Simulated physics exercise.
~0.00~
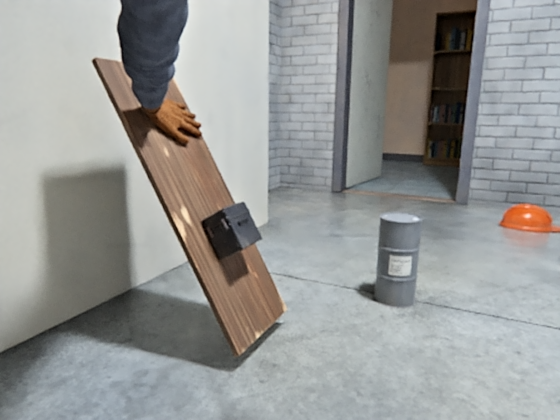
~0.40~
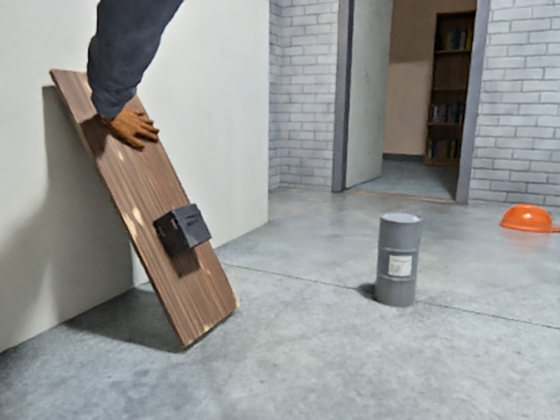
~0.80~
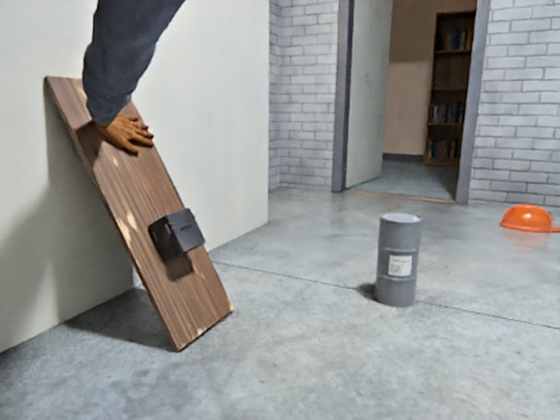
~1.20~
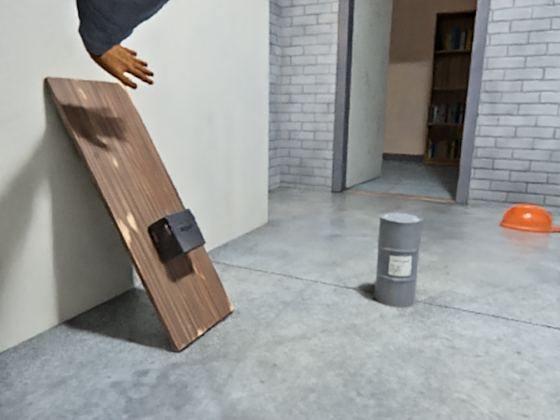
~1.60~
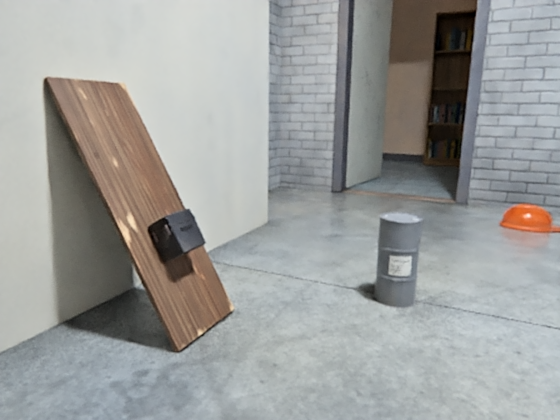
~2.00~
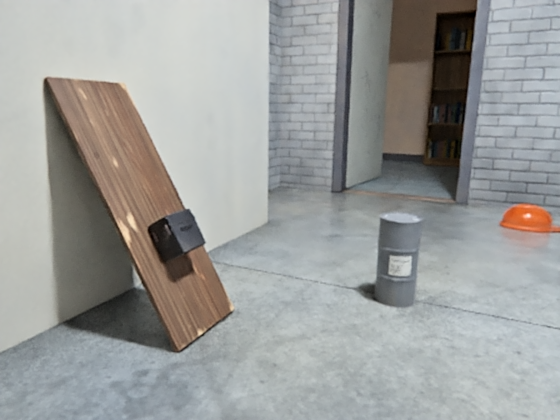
Gloved hand leaning a brown board with a dark box attached against a bare wall, then letting go, the board staying put.
